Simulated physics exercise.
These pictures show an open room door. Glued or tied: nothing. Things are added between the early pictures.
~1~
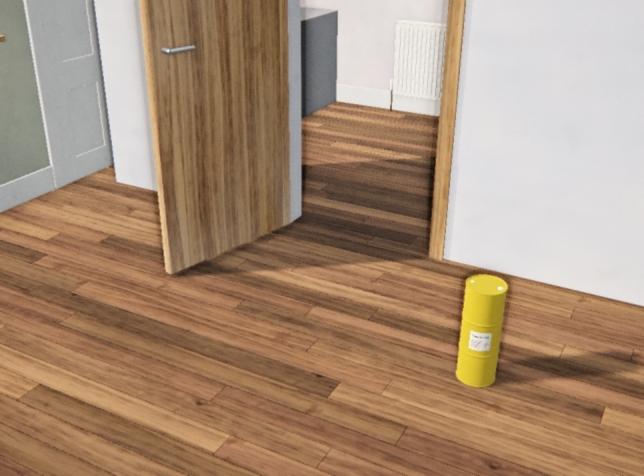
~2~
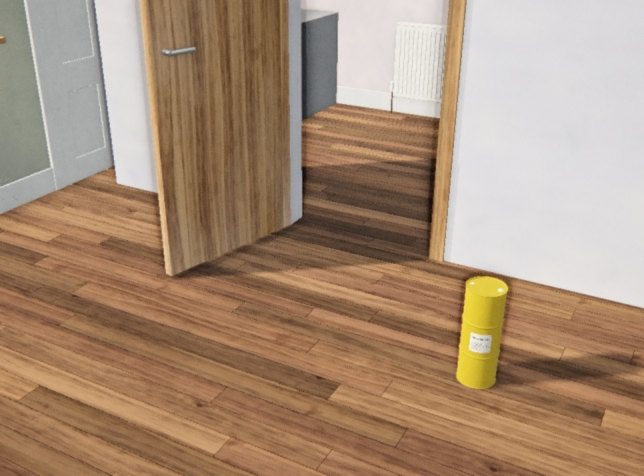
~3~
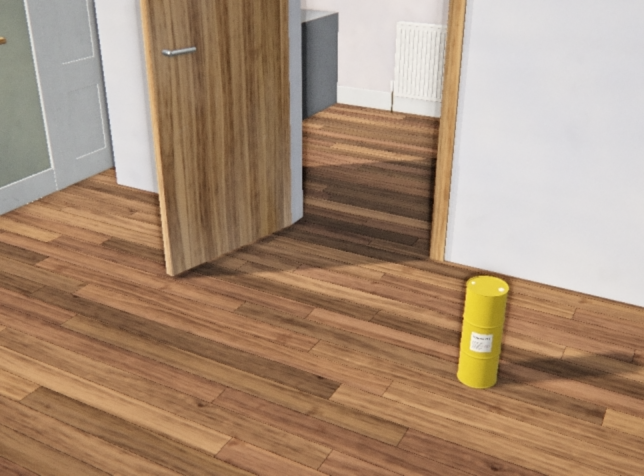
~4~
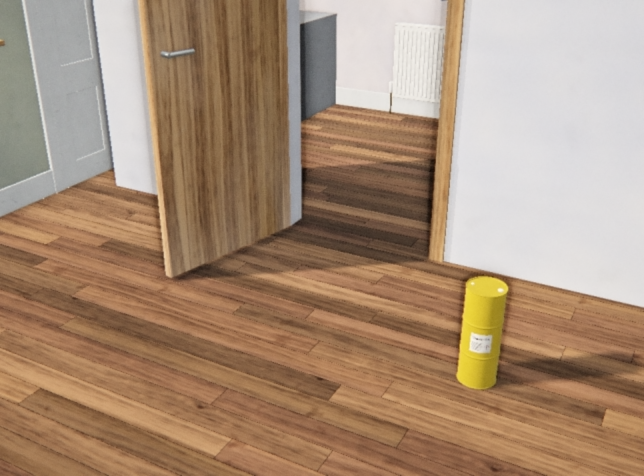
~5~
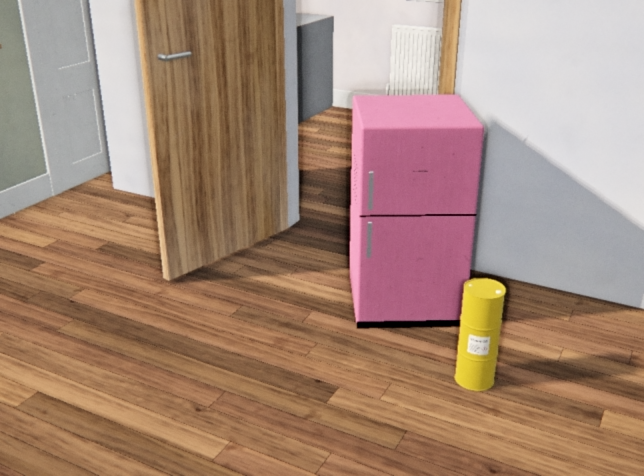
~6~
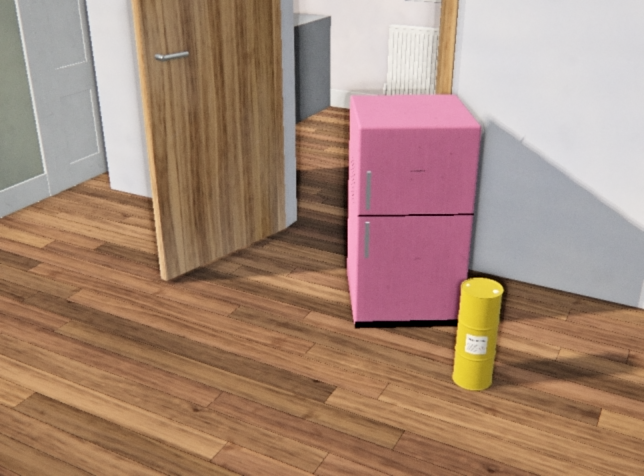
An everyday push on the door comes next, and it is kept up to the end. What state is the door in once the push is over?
Turns out the door can't touch the frame at all.
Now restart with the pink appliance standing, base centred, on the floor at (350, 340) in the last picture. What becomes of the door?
Then it closes.
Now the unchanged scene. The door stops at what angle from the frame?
Around 35 degrees.
Then, 0.50 s past the last view, open by 94°.
Then, 0.80 s past the last view, open by 77°.
Then, 1.10 s past the last view, open by 56°.
Then, 1.30 s past the last view, open by 41°.
Finally, open by 37°; both still in place. Final places as the last picture's camera would see them, pink appliance near (410, 210).
